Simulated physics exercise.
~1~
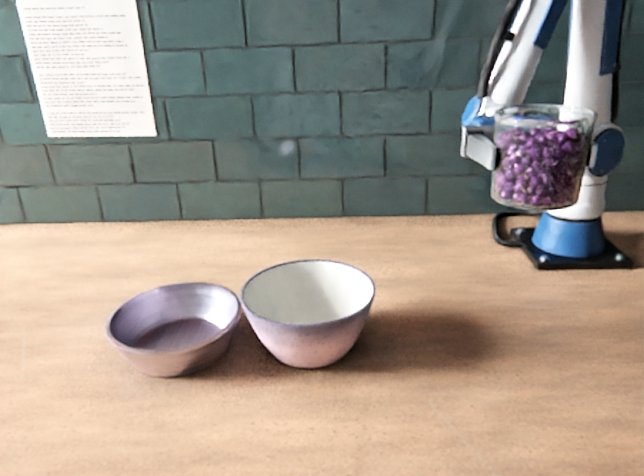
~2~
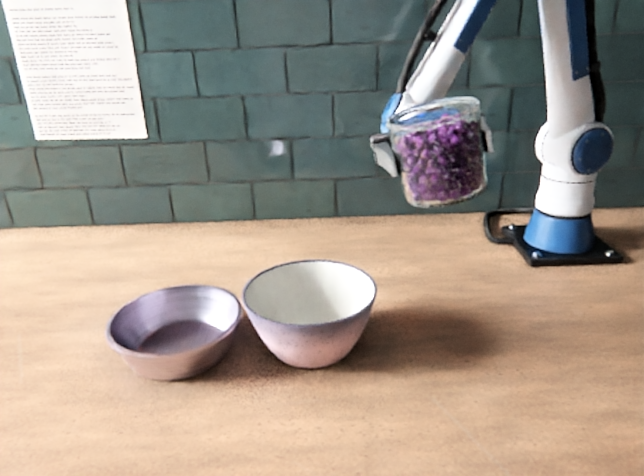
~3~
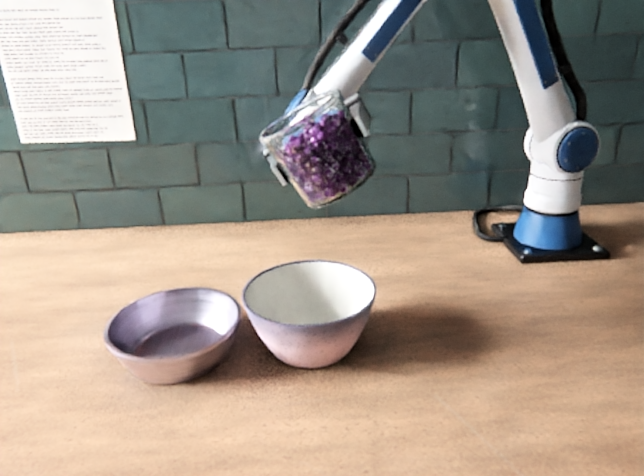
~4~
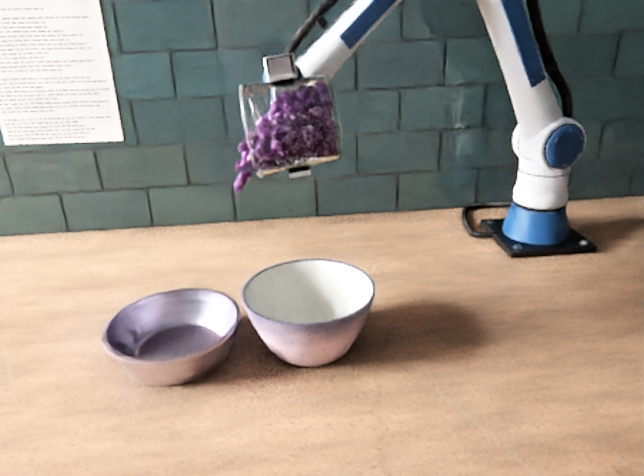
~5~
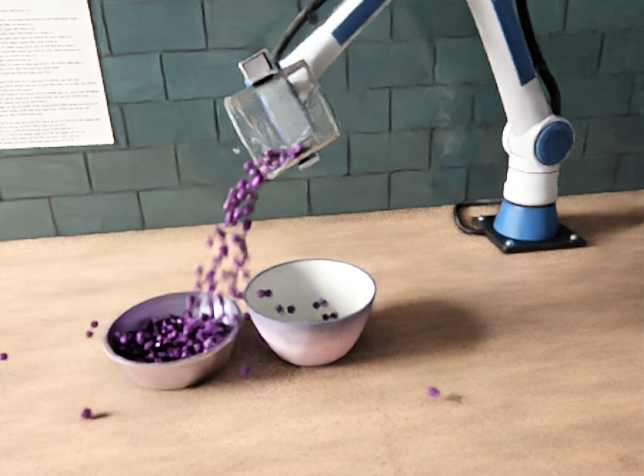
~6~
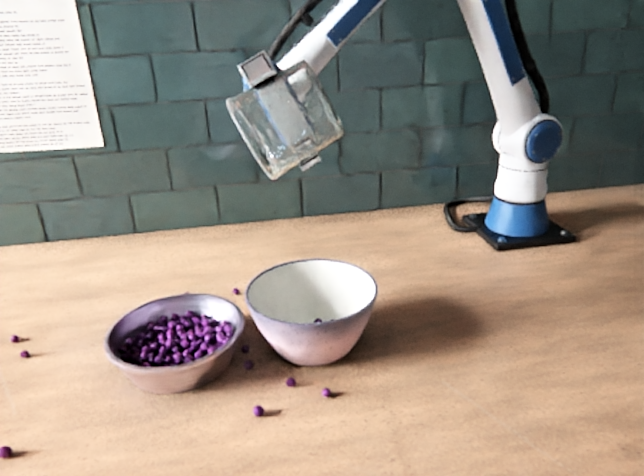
The clip opens on a robot arm at the right holding a clear beaker full of purple beads, with two bowls standing side by side on a wooden table top. The arm carries the beaker left, tilting it as it goes, until it hangs above and behind the bowls. It tips further and beads begin to spill over the lip. A stream then pours down, mostly into the shallower left bowl, while a few land in the right one and others scatter. Finally the beaker is empty, the left bowl holds a heap, and stray beads lie on the table.
